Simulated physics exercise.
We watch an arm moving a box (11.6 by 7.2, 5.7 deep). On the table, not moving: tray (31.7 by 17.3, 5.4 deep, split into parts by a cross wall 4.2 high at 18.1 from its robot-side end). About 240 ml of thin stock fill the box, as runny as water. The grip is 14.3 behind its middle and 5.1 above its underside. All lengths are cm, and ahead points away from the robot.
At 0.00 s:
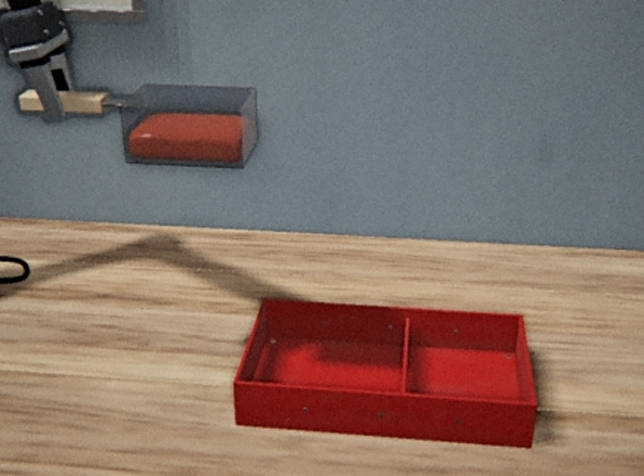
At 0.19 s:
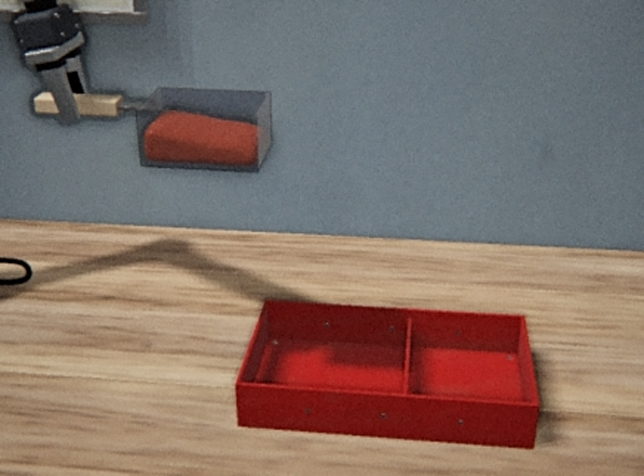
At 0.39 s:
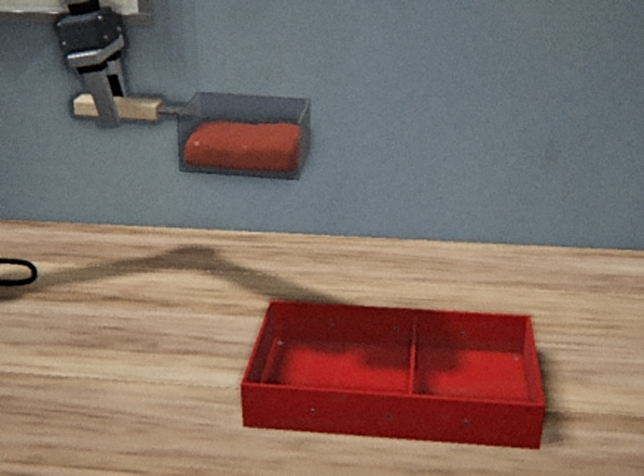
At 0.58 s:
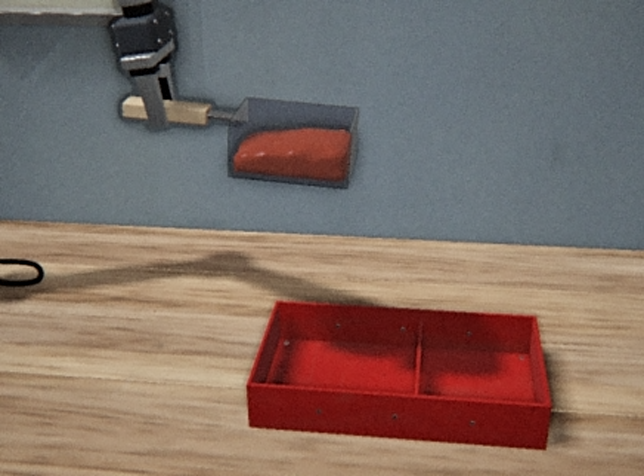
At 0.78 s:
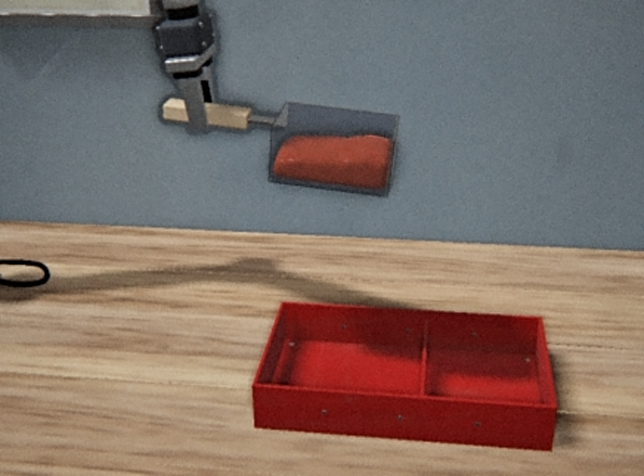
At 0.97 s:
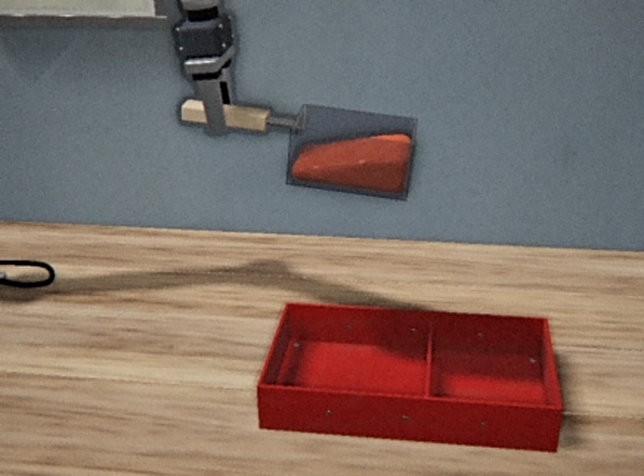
Above a wooden table, a robot arm carrying a clear box of sloshing red liquid rightward over a divided red tray, tilting slightly.
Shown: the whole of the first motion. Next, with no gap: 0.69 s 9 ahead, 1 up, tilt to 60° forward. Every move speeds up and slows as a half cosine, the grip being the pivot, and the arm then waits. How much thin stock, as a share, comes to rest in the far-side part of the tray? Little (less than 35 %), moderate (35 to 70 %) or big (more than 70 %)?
Answer: Moderate; 35 to 70 % of the thin stock finishes in the far-side part of the tray.
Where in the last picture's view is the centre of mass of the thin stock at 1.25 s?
Near (369, 198).
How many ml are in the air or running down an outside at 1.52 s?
Some 60 ml.
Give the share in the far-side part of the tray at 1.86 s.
Some 45 per cent.
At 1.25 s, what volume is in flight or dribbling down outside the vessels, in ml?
Some 0 ml.
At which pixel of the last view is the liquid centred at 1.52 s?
Near (404, 267).
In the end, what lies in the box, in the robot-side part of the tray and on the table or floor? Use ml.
About 80, 20, 10 ml.
After 1.25 s, tilted 25° forward, liquid up to 27 above the table; 240 ml in the box.
After 1.52 s, tilted 55° forward, liquid up to 21 above the table; 160 ml in the box, 20 ml in the far-side part, 60 ml in the air or running down outside.
After 1.86 s, tilted 60° forward, liquid up to 69 above the table; 105 ml in the box, 105 ml in the far-side part, 5 ml in the robot-side part, 25 ml in the air or running down outside.
After 2.66 s, tilted 60° forward, liquid up to 55 above the table; 125 ml in the far-side part, 80 ml in the box, 20 ml in the robot-side part, 10 ml on the table or floor.
In the end, 125 ml in the far-side part, 80 ml in the box, 20 ml in the robot-side part, 10 ml on the table or floor. That is 52 % in the far-side part of the tray.
